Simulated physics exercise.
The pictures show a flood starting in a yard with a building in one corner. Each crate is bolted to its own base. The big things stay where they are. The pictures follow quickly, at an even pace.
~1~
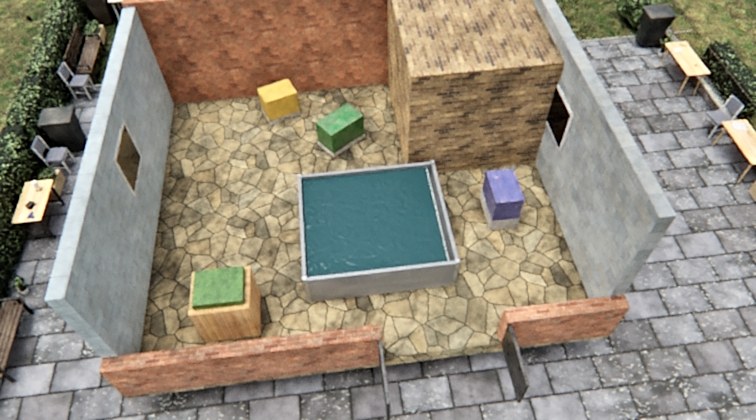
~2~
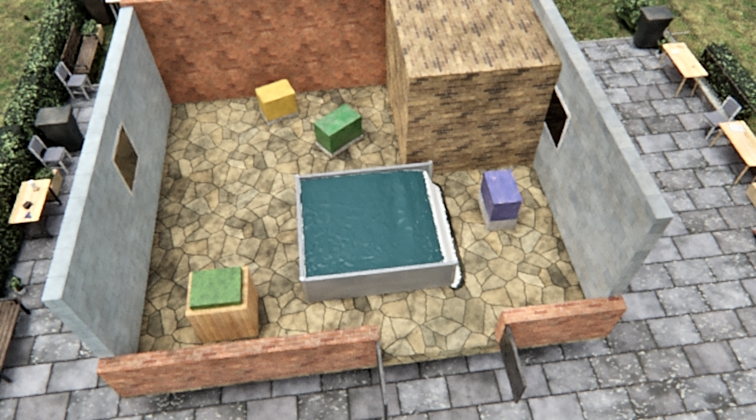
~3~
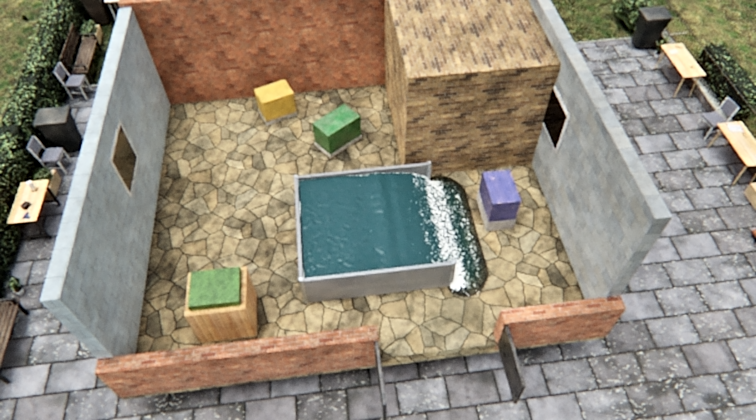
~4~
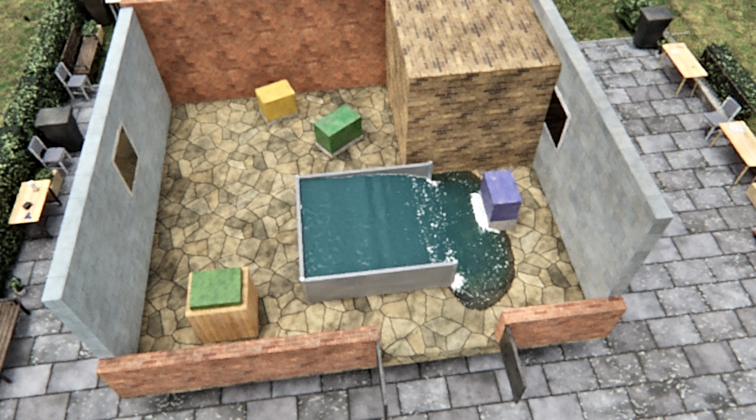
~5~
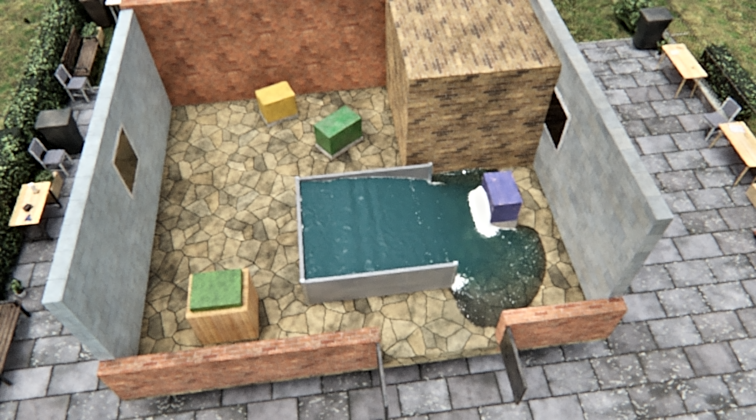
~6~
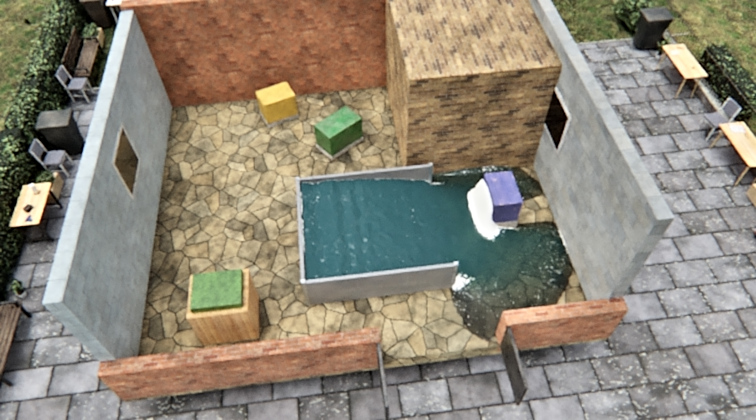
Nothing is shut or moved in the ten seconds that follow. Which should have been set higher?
One by one: The blue crate is wetted; the yellow crate escapes dry; the green crate escapes dry.
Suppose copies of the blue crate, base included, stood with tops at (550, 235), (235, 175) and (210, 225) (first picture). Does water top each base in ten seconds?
In that order: Is topped, remains dry, remains dry.
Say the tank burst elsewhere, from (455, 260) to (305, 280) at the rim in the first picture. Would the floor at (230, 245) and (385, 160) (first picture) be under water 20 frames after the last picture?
As listed: Flooded, dry.
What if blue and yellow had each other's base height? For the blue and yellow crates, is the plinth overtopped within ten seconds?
My reading: Blue crate is topped; yellow crate is safe.
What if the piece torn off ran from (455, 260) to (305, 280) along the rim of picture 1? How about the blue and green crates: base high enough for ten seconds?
In short: Blue crate is safe, green crate is safe.
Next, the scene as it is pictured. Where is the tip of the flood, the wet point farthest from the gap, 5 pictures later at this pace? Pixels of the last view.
Around (592, 320).
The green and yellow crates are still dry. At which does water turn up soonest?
It is the green one.
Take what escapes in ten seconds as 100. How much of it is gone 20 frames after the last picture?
Close to 10 %.
A moment on, water covers 20 % of the floor; the blue crate water round its plinth, the yellow crate not reached, the green crate not reached.
Next, water covers 25 % of the floor; the blue crate water round its plinth, the yellow crate not reached, the green crate not reached.
Then, water covers 40 % of the floor; the blue crate water round its plinth, the yellow crate not reached, the green crate water round its plinth.
Later, water covers 60 % of the floor; the blue crate water round its plinth, the yellow crate not reached, the green crate water round its plinth.
In the end, water covers 80 % of the floor; the blue crate was topped, the yellow crate stayed above the water, the green crate stayed above the water.
